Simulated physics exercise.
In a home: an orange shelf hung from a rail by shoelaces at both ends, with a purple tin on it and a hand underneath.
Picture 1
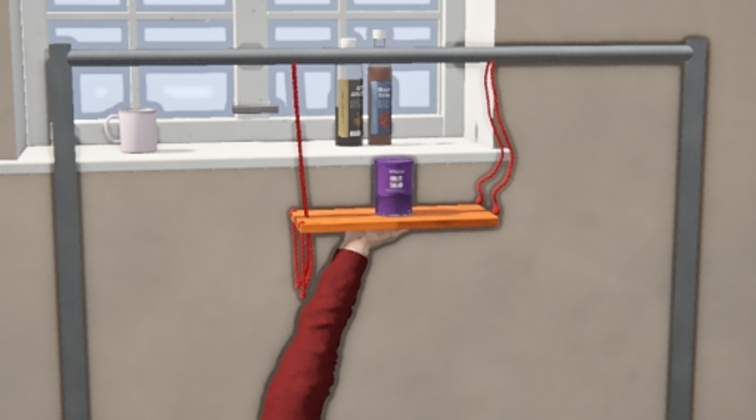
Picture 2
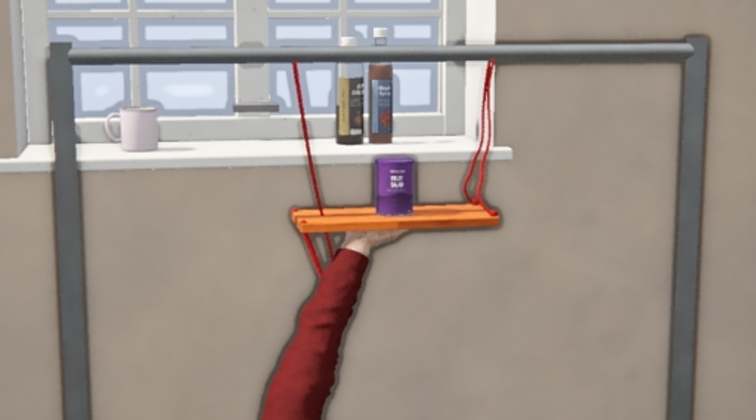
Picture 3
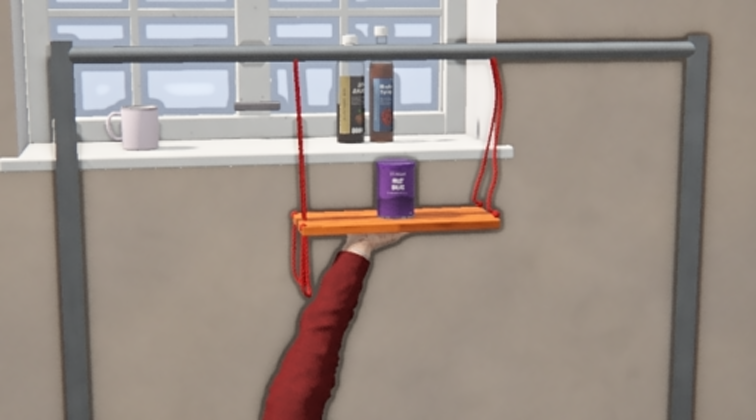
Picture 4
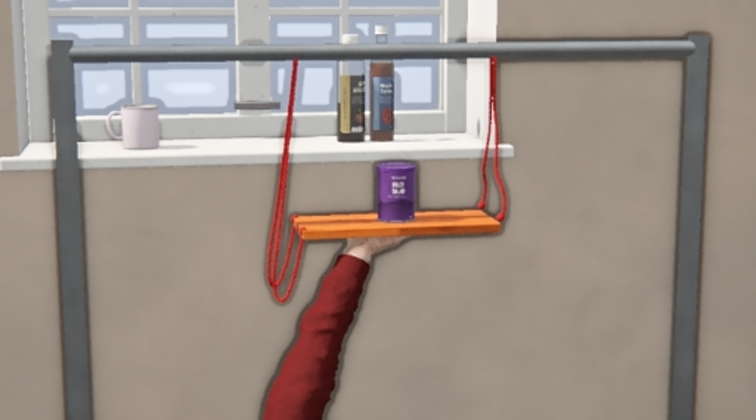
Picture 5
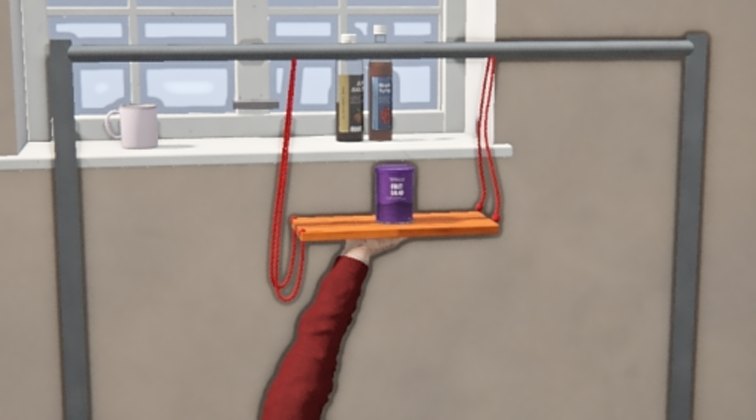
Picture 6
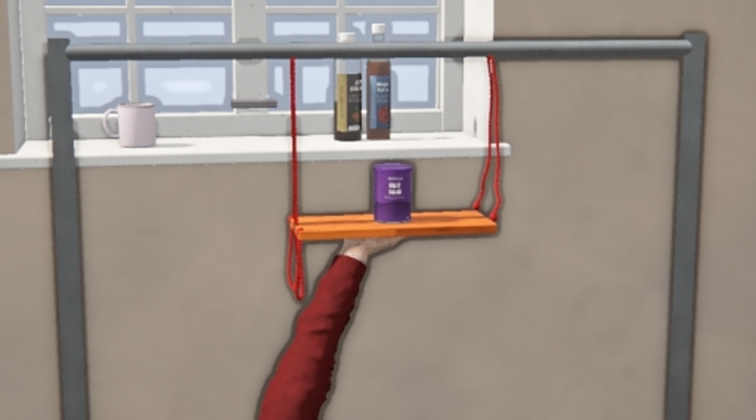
A purple tin stands on an orange shelf held from below by a hand in a red sleeve, with red laces running up from both ends to a grey rail. Seen from the front in a steady view, a beige wall and white window sit behind, with a pale mug and two bottles on the sill. The shelf and tin sink very slightly while the slack laces sway and shift their loops, mostly at left.
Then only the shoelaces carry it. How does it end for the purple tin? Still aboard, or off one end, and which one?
It ends off the left end.
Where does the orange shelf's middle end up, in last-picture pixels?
It ends up roughly at (448, 286) in the last picture.
Then, 0.78 s on from there, board tipped 46° down to the left; tin on the floor.
Then, 1.40 s on from there, board tipped 47° down to the left; tin on the floor.
In the end, board tipped 45° down to the left; tin on the floor. The purple tin falls from the left end.
